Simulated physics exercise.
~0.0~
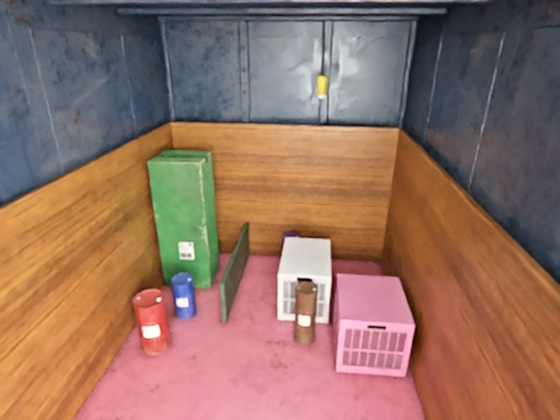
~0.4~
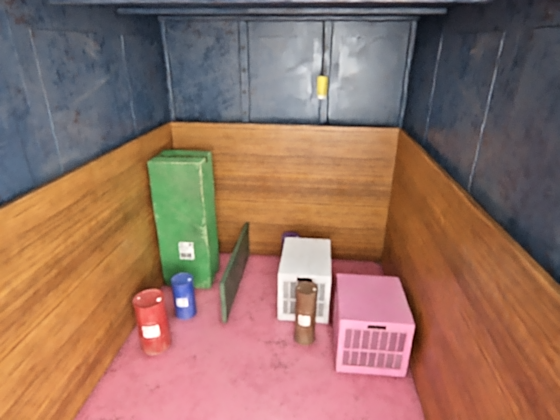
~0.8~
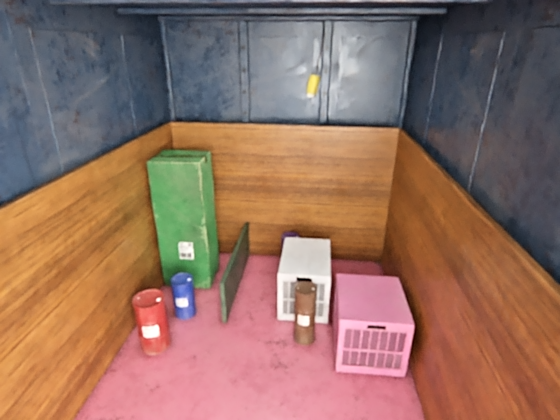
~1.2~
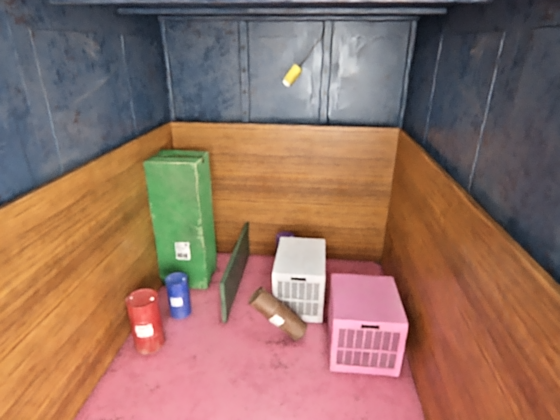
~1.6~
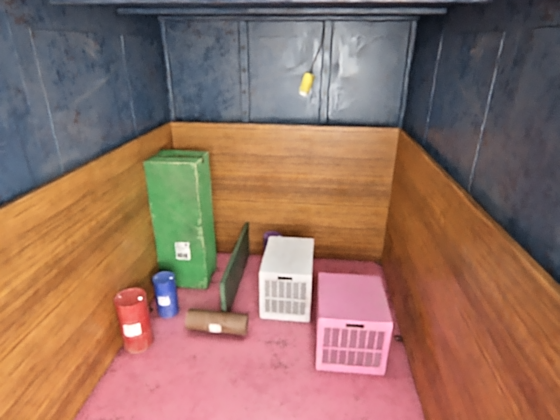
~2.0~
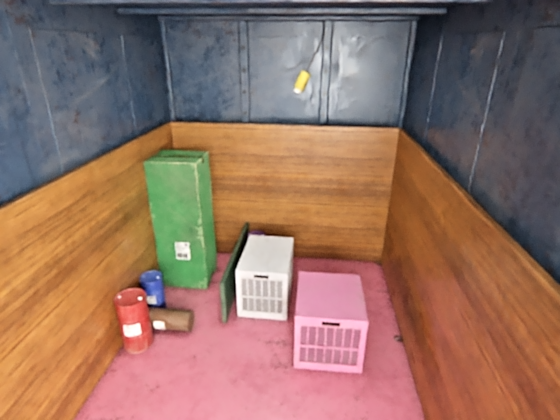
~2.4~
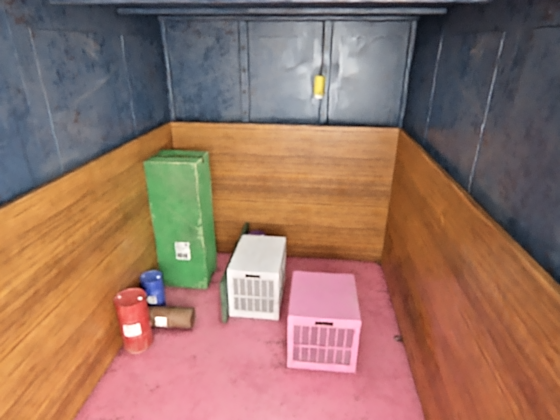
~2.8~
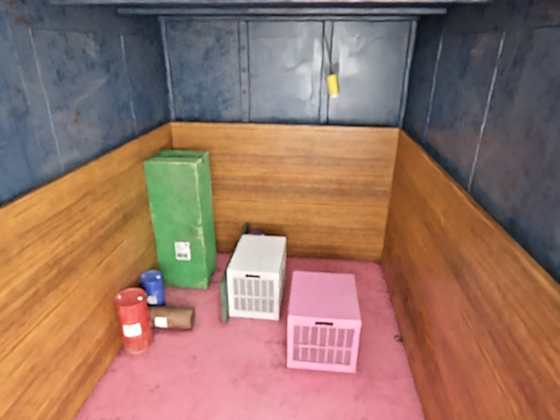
A tall green box stands at the back left of a van's load bay, seen from behind and above, with wood-panelled walls and a pink floor. Red and blue canisters stand near it, a low dark board rises mid-floor, and a brown canister stands before a white chest, with a pink chest at right and a purple canister barely visible behind. The hanging yellow lamp swings left, then the brown canister tips over and rolls left as both chests slide that way. The brown canister stops on its side by the upright red and blue ones. The chests settle further left, while the green box stays standing.
